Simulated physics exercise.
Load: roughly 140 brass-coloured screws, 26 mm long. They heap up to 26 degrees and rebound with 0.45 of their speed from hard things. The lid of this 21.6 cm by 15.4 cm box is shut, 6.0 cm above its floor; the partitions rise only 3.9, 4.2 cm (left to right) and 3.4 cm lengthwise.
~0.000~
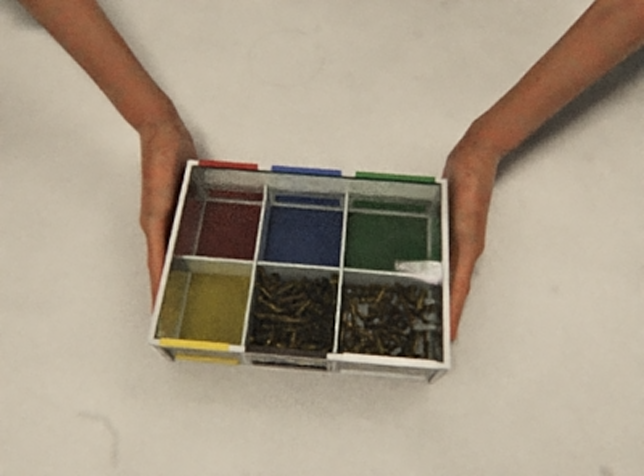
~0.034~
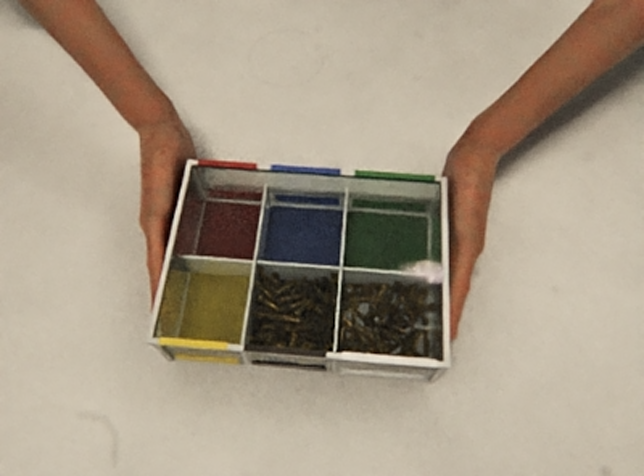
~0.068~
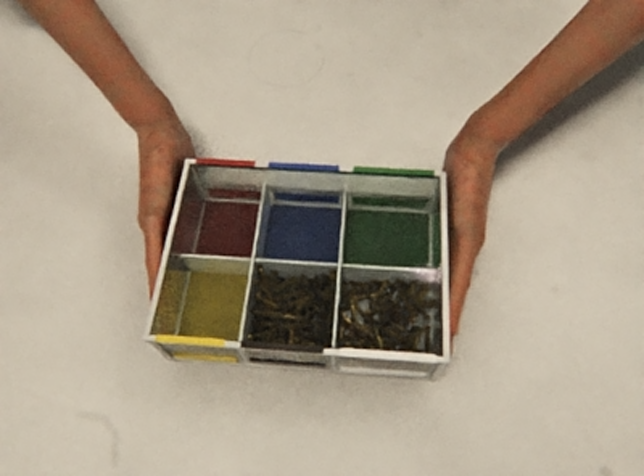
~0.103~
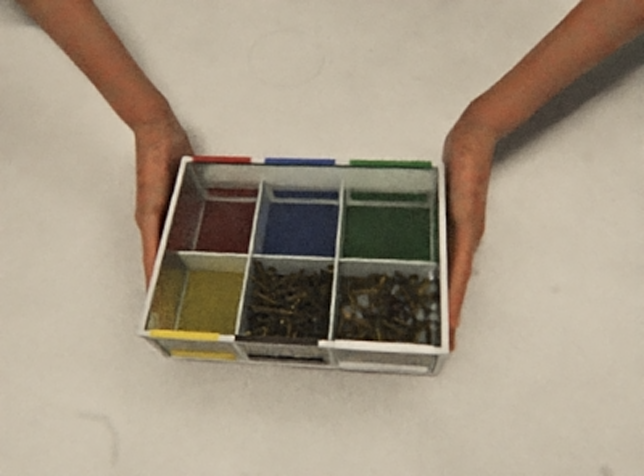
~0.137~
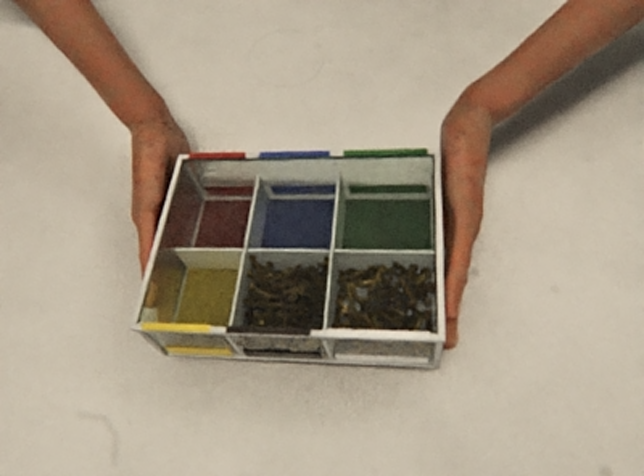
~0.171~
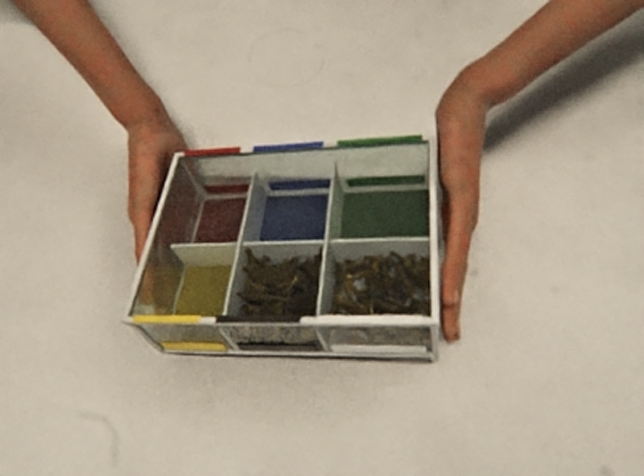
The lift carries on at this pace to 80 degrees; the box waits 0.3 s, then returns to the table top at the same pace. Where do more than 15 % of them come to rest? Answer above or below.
Red: Above, blue: Below, green: Below, yellow: Below, white: Above, black: Above.
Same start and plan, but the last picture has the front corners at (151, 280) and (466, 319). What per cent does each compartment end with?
Red 0; blue 20; green 30; yellow 0; white 25; black 25.
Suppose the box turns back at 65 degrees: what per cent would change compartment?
Some 15 per cent.
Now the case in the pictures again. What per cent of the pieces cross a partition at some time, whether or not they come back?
Roughly 45 per cent.
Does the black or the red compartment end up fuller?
It is the red one.
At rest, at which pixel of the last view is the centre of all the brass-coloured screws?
Near (271, 279).
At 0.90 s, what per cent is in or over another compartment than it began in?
Roughly 30 per cent.
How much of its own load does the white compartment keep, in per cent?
Roughly 60 per cent.
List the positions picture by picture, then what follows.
The first frame shows box tilt 0 degrees, front corners at (154, 340) and (444, 364); white 45 %, black 55 %.
The second frame shows box tilt 1 degrees, front corners at (153, 339) and (444, 362).
The third frame shows box tilt 2 degrees, front corners at (150, 336) and (444, 358).
The fourth frame shows box tilt 6 degrees, front corners at (144, 331) and (442, 349), lowest corner left back.
The fifth frame shows box tilt 10 degrees, front corners at (137, 325) and (438, 335), lowest corner left back.
The sixth frame shows box tilt 14 degrees, front corners at (129, 318) and (432, 319), lowest corner left back; white 45 %, black 55 %. The box's pace is about 130 degrees a second.
After 0.90 s, tilt 80 degrees; red 15 %, blue 10 %, yellow 5 %, white 30 %, black 40 %.
Then, at 1.38 s, tilt 45 degrees; red 40 %, blue 5 %, white 25 %, black 25 %.
After 1.94 s, tilt 0 degrees; red 40 %, blue 5 %, white 25 %, black 25 %.
At rest (2.4 s), red 40 %, blue 5 %, green 0 %, yellow 0 %, white 25 %, black 25 %.
